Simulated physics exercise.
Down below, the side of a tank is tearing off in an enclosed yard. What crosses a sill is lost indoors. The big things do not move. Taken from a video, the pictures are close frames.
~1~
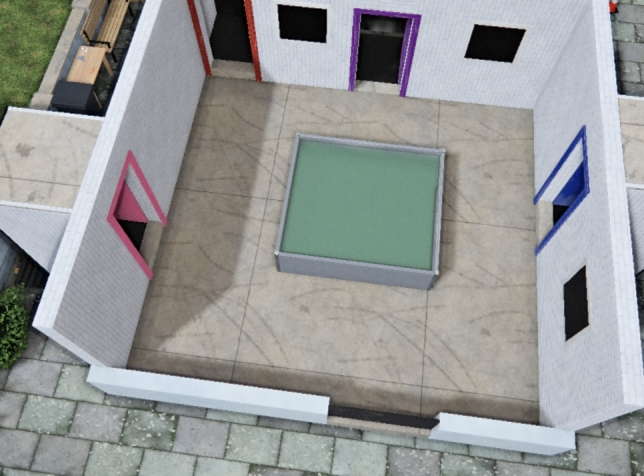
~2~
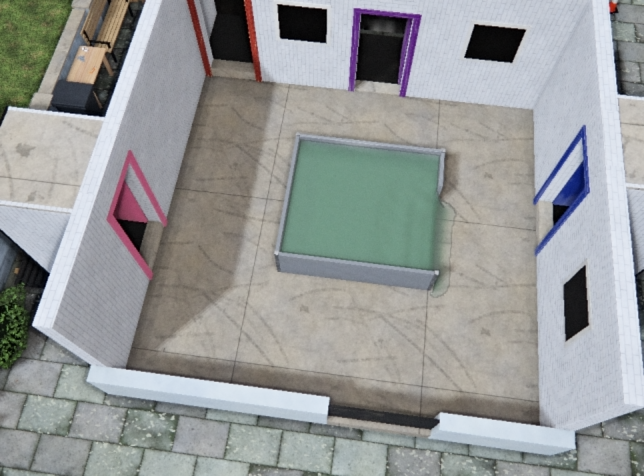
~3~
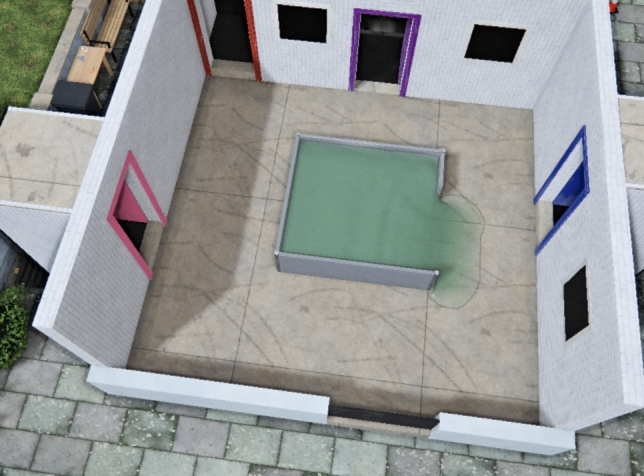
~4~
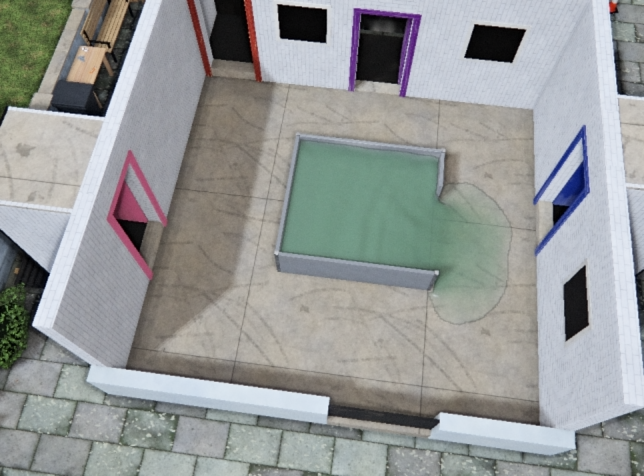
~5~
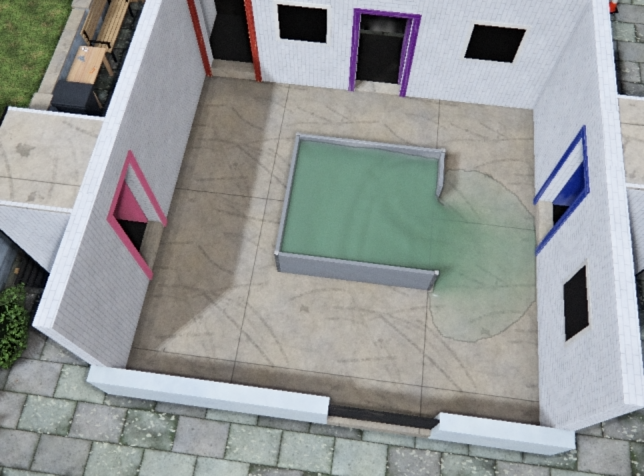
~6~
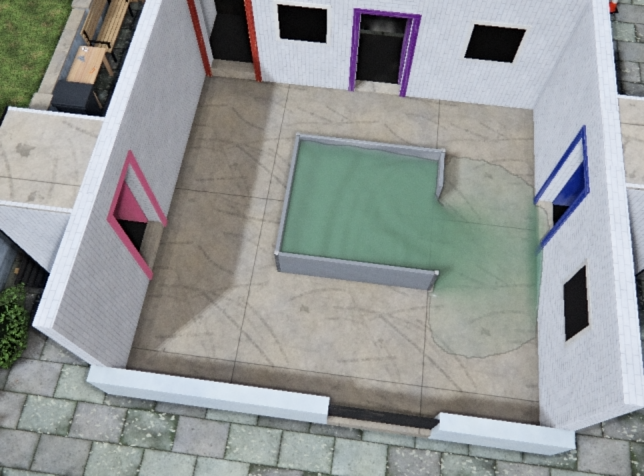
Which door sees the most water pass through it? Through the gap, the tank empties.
The blue door sees the most.
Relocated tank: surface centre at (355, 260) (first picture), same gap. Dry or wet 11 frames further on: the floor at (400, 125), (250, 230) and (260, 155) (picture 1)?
As listed: Free of water, no water, no water.
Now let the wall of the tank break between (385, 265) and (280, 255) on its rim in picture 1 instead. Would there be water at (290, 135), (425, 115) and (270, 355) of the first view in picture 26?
The first spot is left untouched, the second is left untouched and the third is soaked through.
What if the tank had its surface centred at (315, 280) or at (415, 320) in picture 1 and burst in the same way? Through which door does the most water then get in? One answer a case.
The one in purple, the door marked purple.
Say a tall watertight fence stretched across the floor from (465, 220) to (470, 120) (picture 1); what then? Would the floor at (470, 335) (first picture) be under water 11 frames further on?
It would be submerged.
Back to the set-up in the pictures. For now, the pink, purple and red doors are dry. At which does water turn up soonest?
It's the door marked purple.
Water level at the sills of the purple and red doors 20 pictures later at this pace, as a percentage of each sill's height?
About 150 %, then 0 %.
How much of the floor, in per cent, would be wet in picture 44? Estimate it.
Roughly 90 percent, I'd say.
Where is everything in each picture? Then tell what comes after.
In the first frame, the water tank at (363, 202) is whole and still.
In the second frame, the front is at (441, 292), out from the gap at (432, 239).
In the third frame, the front is at (455, 304), out from the gap at (431, 241).
In the fourth frame, the front is at (502, 218), out from the gap at (431, 241).
In the fifth frame, water pours out at (431, 241) and has run to (533, 224).
In the sixth frame, water pours out at (431, 241) and has run to (535, 331).
A moment on, water covers 20 % of the floor; red door not reached, blue door some in, purple door not reached, pink door not reached.
Next, water covers 25 % of the floor; red door not reached, blue door a lot in, purple door not reached, pink door not reached.
Then, water covers 55 % of the floor; red door not reached, blue door a lot in, purple door wet at the sill, nothing in, pink door not reached.
Later, water covers 90 % of the floor; red door wet at the sill, nothing in, blue door a lot in, purple door a trickle in, pink door wet at the sill, nothing in.
In the end, water covers 100 % of the floor; red door wet at the sill, nothing in, blue door a lot in, purple door a trickle in, pink door wet at the sill, nothing in; the blue door has let in the most.
